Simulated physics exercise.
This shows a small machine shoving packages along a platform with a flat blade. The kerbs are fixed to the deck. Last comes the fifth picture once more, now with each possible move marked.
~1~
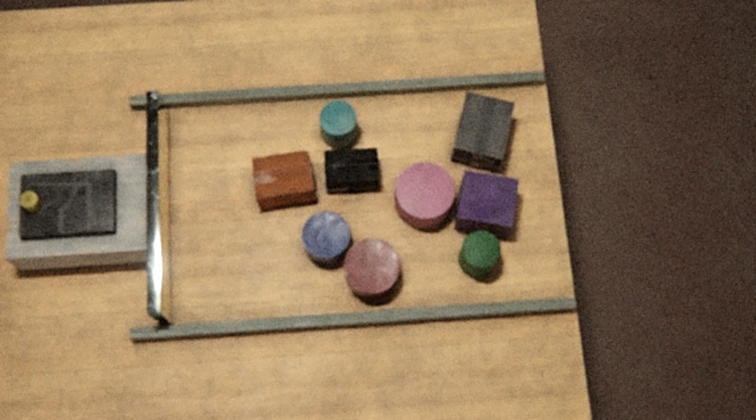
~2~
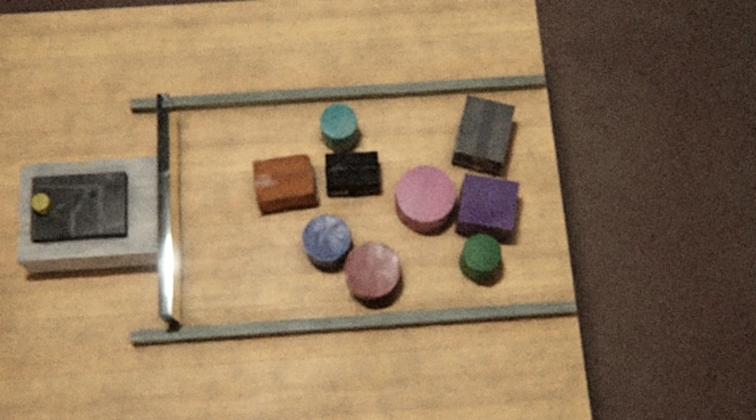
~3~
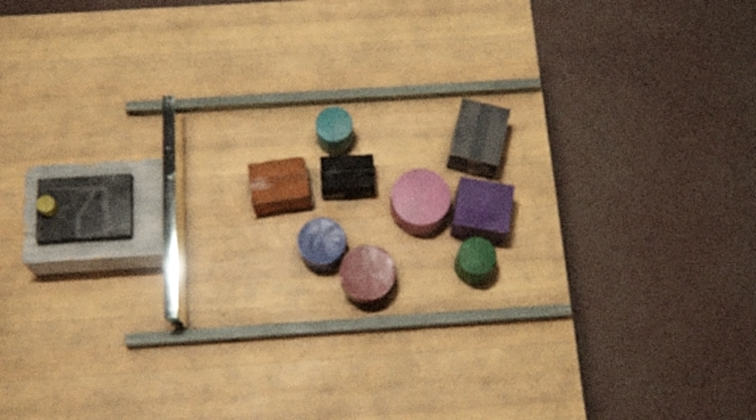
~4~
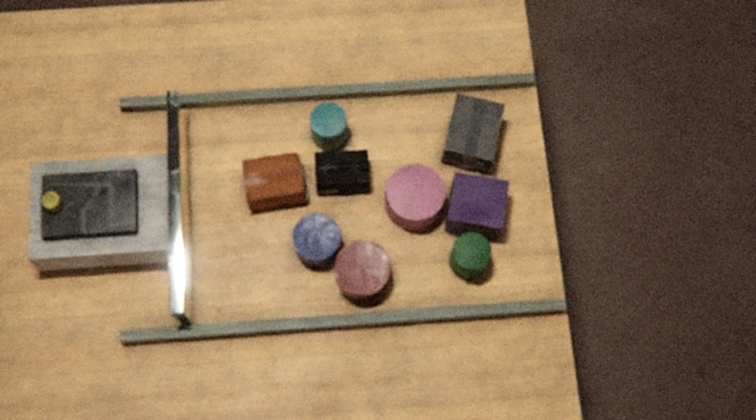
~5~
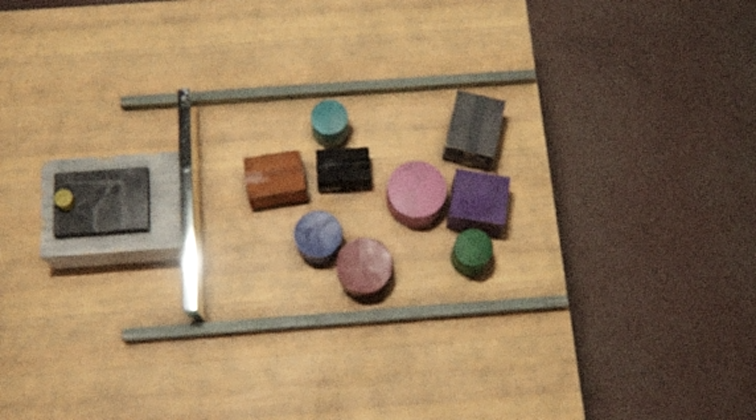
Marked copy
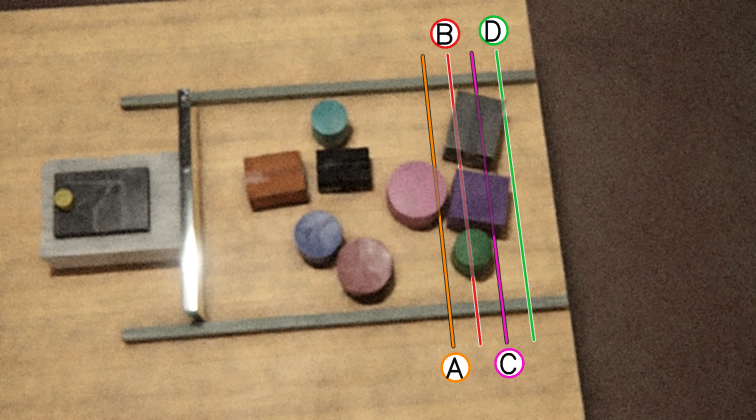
A small machine with a flat blade creeping right along a wooden platform toward colourful blocks and cylinders that stay unmoved.
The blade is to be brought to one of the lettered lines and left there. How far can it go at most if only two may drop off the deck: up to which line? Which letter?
B is the last line within the limit.
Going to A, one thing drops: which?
It is the purple crate.
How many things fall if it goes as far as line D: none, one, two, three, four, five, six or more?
By then, five.
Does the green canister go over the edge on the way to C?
By then, yes.
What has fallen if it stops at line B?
The purple crate goes over.
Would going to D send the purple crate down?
Yes.
On the copy, A at (437, 195); B at (463, 193); C at (488, 191); D at (514, 189).
On B. First, robot (211, 194); purple crate (486, 206); pink canister (429, 199).
Then, robot (312, 187); purple crate (528, 219); grey parcel (511, 117).
Finally, robot (388, 181); purple crate over the edge; black box (546, 154); one fallen.
By contrast, A is within the limit but short; C drops five; D drops five.
